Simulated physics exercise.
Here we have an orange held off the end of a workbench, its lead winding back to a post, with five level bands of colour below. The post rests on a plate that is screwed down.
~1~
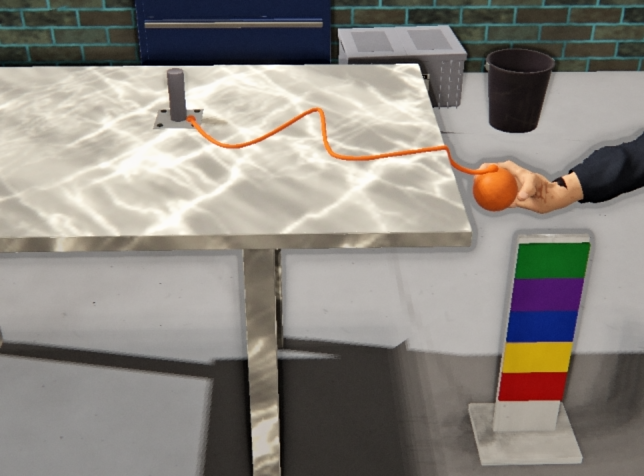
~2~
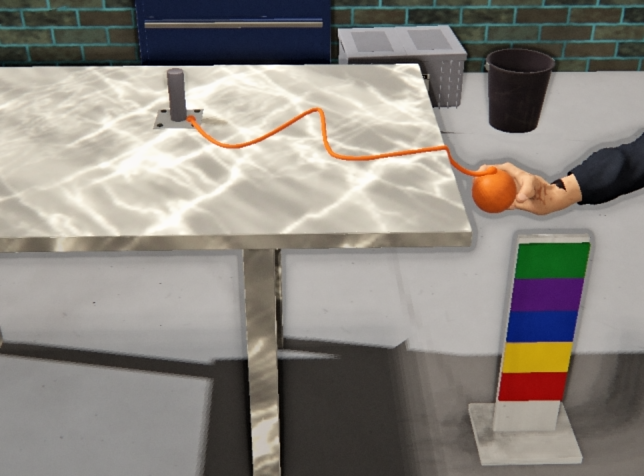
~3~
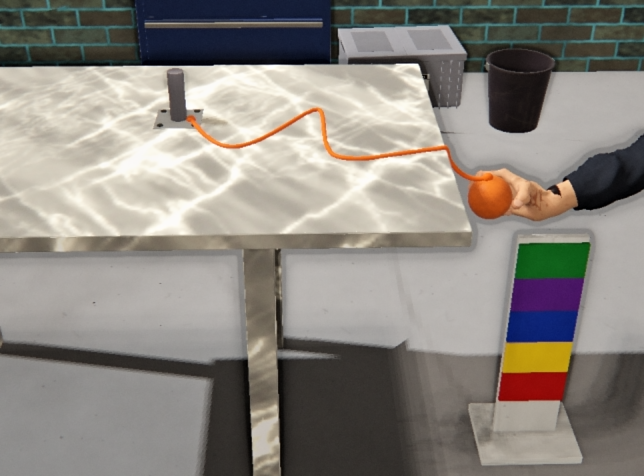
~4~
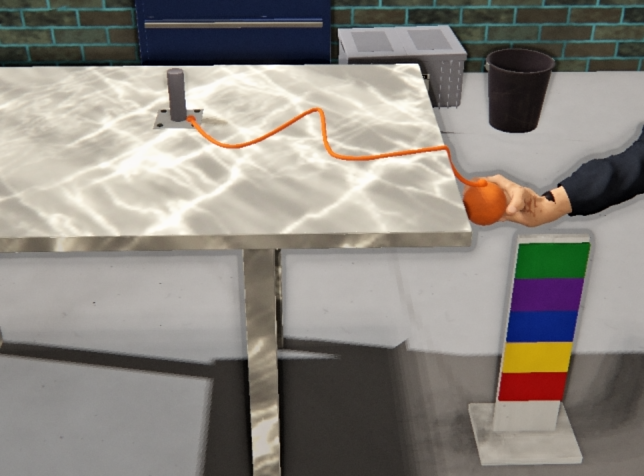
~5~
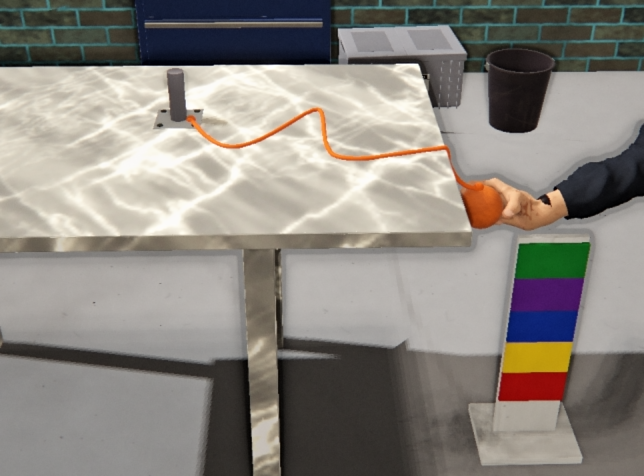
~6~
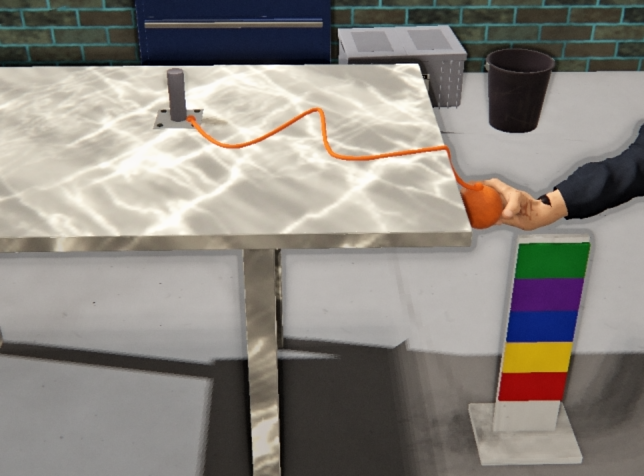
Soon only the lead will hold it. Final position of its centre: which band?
Band: Yellow.
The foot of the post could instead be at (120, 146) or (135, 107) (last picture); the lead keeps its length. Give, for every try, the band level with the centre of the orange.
For the first it would be blue, for the second blue.
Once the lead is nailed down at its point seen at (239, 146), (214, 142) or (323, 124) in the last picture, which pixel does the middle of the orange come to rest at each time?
It would sit near (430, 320) the first time, (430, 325) the second and (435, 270) the third.
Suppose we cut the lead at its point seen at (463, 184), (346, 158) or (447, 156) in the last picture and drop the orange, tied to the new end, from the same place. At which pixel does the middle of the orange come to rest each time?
Case by case: Close to (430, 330), (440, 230) and (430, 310).
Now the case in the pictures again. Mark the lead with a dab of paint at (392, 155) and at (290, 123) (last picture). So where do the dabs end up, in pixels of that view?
In that view they sit near (432, 241) and near (349, 130).
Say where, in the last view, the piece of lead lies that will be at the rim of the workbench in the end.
Roughly (324, 129).
Soon after, orange near (448, 345); level with yellow.
After that, orange near (418, 341); level with yellow.
In the end, orange near (424, 348); level with yellow. At yellow.
